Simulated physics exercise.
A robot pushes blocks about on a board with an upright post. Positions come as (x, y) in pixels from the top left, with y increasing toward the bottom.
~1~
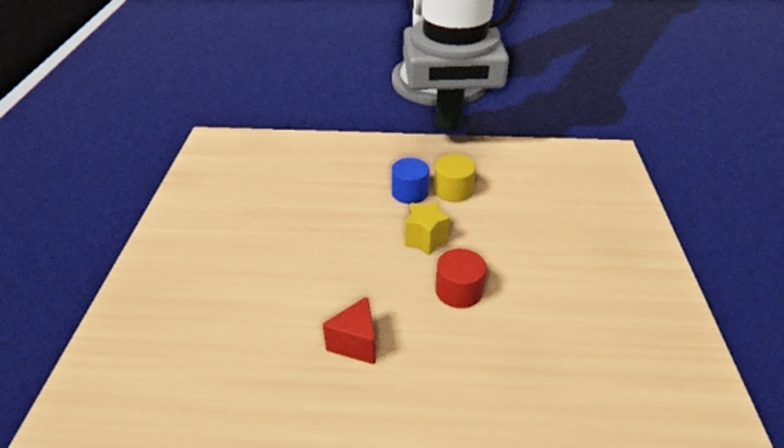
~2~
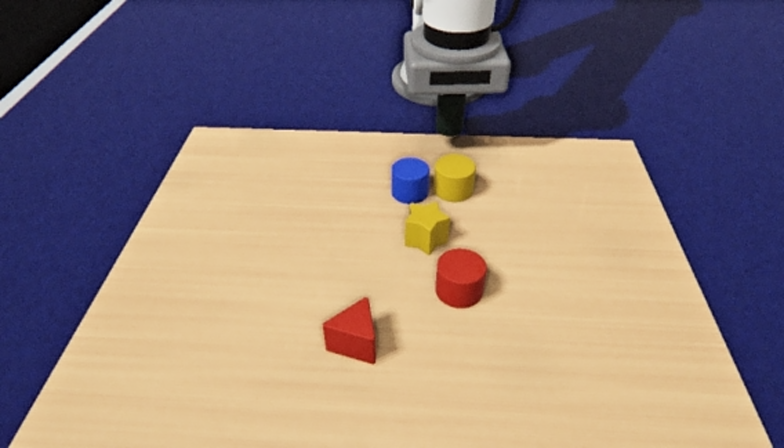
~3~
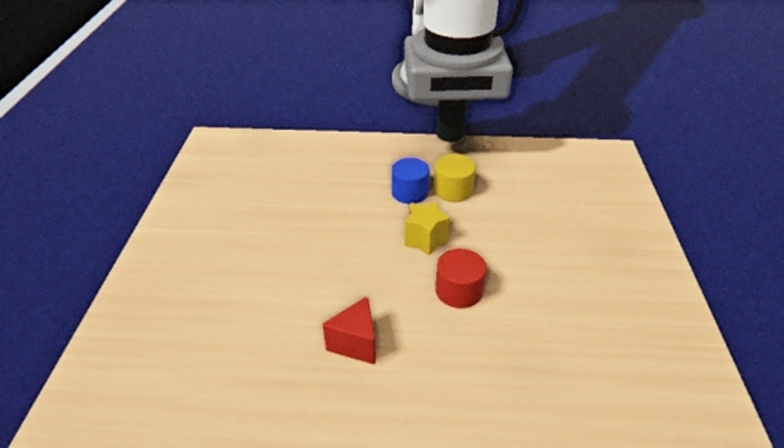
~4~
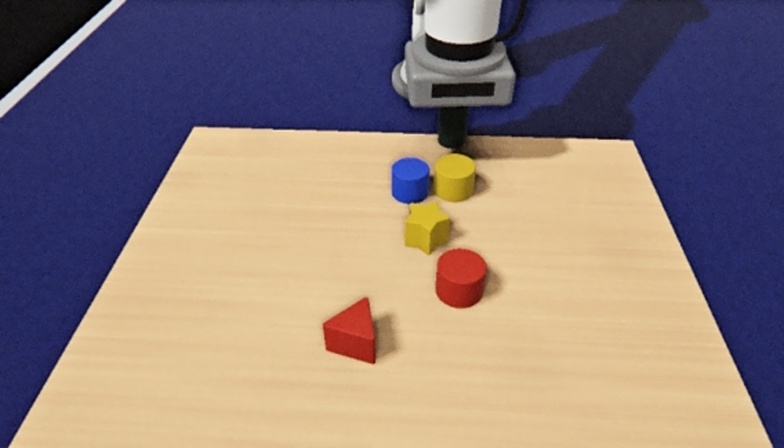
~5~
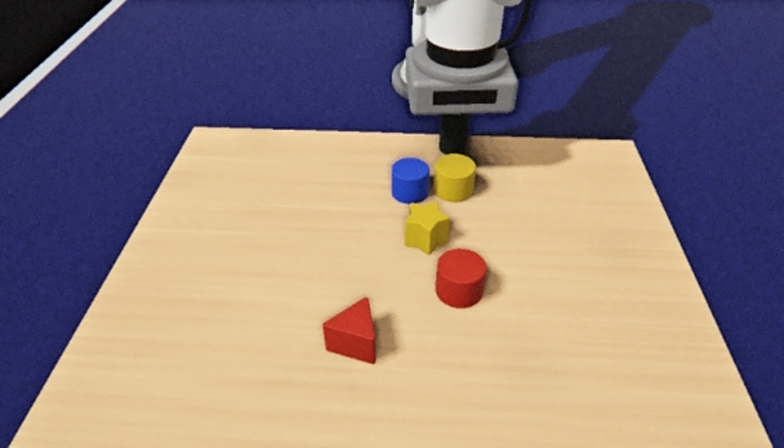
At the start, a robot arm with a dark post stands at the far edge of a wooden board holding a blue cylinder, a yellow cylinder, a yellow star, a red cylinder and a red triangular block. The arm moves slightly forward, bringing the post close behind the yellow cylinder, while the blocks stay still.
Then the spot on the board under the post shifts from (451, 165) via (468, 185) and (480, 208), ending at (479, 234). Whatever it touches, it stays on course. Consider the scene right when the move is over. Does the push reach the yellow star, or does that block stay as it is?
It will be nudged away from its spot.
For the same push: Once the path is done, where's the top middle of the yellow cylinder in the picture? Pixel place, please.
It will end up at (443, 210).
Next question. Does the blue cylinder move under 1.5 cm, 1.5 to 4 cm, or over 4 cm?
Short of 1.5 cm.
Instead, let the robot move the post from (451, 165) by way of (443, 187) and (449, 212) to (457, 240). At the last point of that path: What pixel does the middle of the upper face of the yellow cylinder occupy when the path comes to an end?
That would be at about pixel (492, 233).
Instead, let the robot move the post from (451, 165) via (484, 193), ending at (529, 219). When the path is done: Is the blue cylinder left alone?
Yes - that is the case.
What follows on the original path. One third of the way, post at (471, 169); yellow cylinder at (459, 180).
Two thirds of the way, post at (483, 191); yellow cylinder at (454, 197).
At the end, post at (481, 216); blue cylinder still; yellow star at (407, 220); yellow cylinder at (443, 210).
